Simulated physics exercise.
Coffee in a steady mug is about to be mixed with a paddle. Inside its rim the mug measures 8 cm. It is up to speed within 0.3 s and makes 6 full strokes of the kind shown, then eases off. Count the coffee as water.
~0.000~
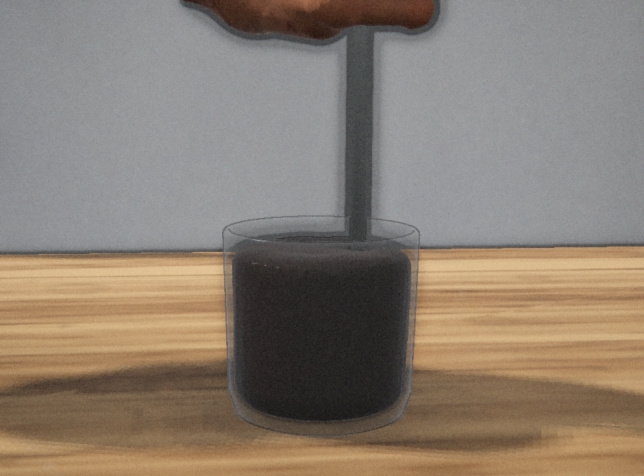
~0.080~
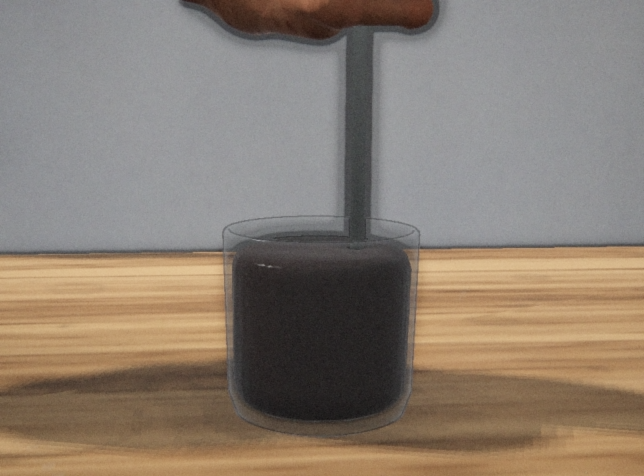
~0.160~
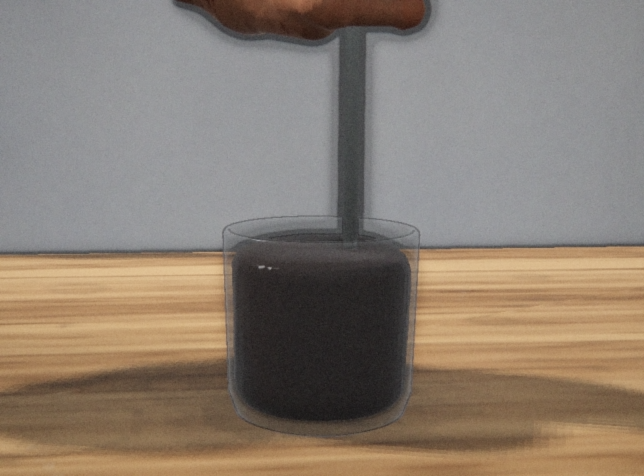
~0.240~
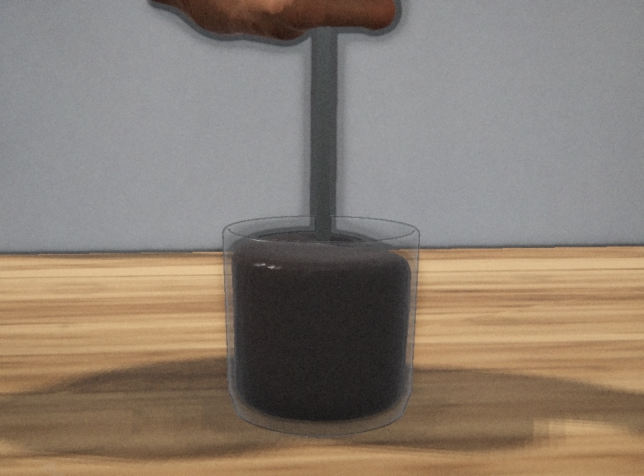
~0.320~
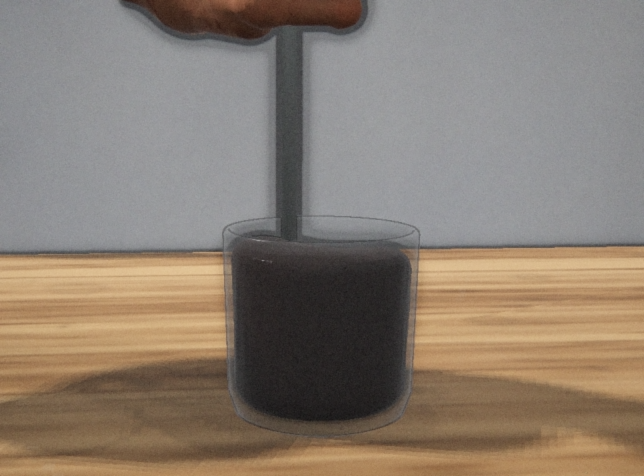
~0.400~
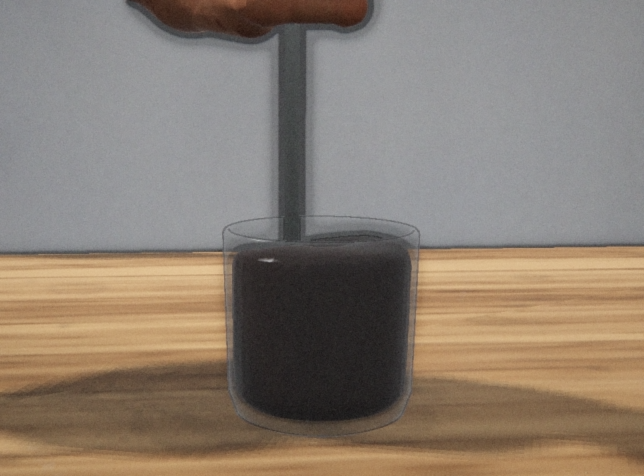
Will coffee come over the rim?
This mug keeps it all.
Then, 1.03 s in, 0 ml is over the rim.
Then, 1.65 s in, 0 ml is over the rim.
Then, 2.28 s in, 0 ml is over the rim.
Then, 2.91 s in, 0 ml is over the rim.
Finally, 0 ml is over the rim.
